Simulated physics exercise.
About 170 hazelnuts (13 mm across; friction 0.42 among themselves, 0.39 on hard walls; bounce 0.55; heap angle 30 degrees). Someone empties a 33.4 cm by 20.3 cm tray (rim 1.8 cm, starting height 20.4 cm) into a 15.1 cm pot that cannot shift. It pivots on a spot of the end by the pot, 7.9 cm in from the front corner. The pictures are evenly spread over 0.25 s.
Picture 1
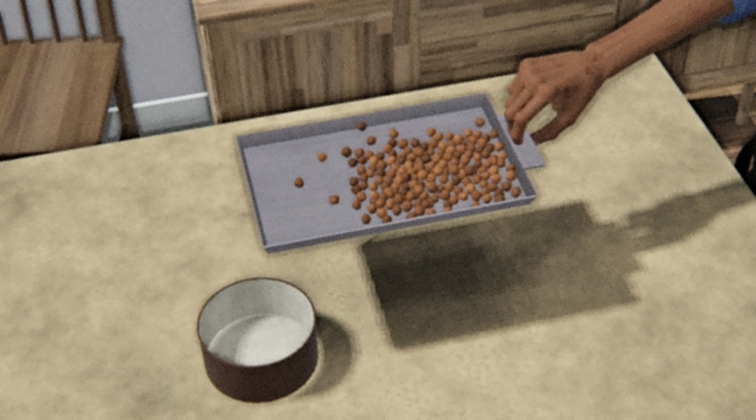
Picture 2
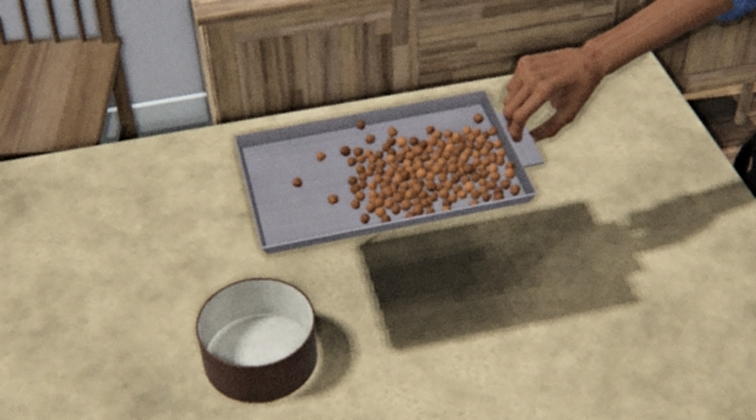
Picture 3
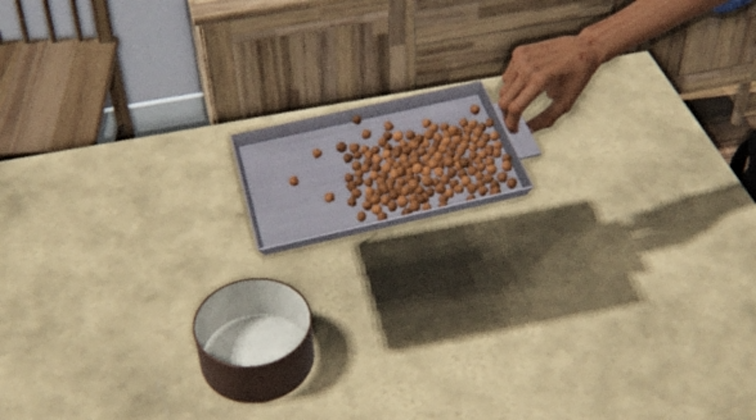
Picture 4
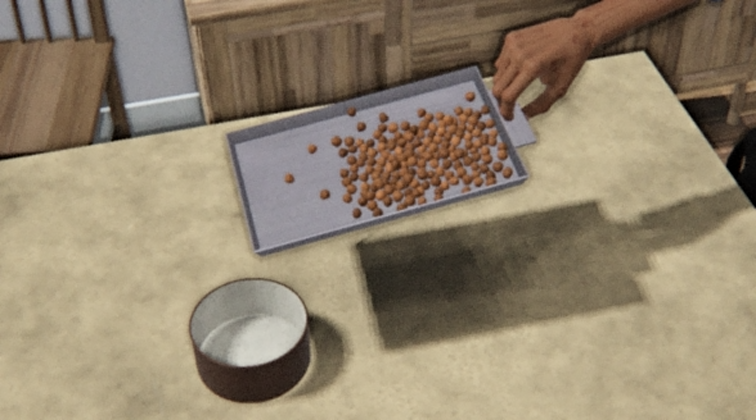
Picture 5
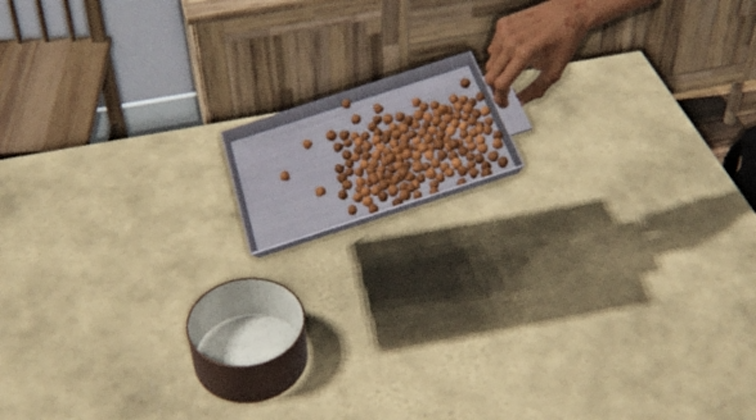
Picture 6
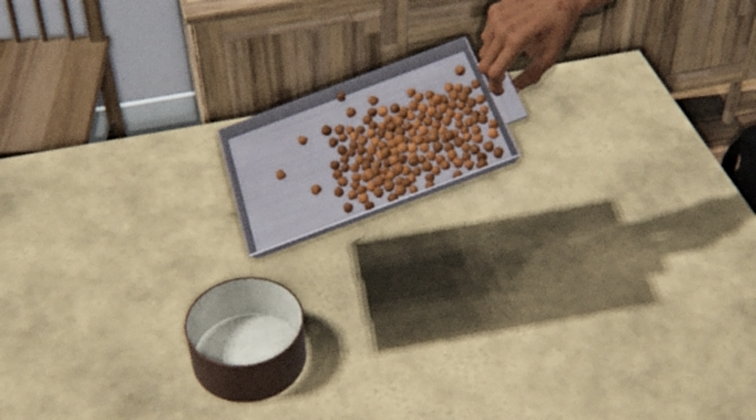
A hand gradually raises the right end of a gray tray of hazelnuts, tilting it left.
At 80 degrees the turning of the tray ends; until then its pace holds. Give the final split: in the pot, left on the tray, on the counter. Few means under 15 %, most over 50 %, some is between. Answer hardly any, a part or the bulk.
In the pot: The bulk; left on the tray: Hardly any; on the counter: A part.
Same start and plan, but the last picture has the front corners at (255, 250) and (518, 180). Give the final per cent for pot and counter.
Pot 75, counter 25.
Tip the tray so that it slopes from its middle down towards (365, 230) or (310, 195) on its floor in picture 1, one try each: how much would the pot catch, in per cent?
Some 50 and 40 per cent.
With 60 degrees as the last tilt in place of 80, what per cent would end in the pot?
It would be near 60 per cent.
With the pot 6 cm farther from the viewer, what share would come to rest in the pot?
In that case some 40 per cent.
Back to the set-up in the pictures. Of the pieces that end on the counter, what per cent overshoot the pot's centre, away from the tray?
About 100 per cent.
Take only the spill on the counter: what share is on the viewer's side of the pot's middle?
About 60 per cent.
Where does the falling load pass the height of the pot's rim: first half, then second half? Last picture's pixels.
First near (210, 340), later near (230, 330).
Then, 0.36 s after the last picture, tilt 47 degrees; the tray holds 100 %, the pot 0 %.
Then, 0.60 s after the last picture, tilt 68 degrees; the tray holds 50 %, the pot 15 %.
Then, 0.95 s after the last picture, tilt 80 degrees; the tray holds 5 %, the pot 70 %.
In the end, pot 80 %, tray 0 %, counter 20 %.
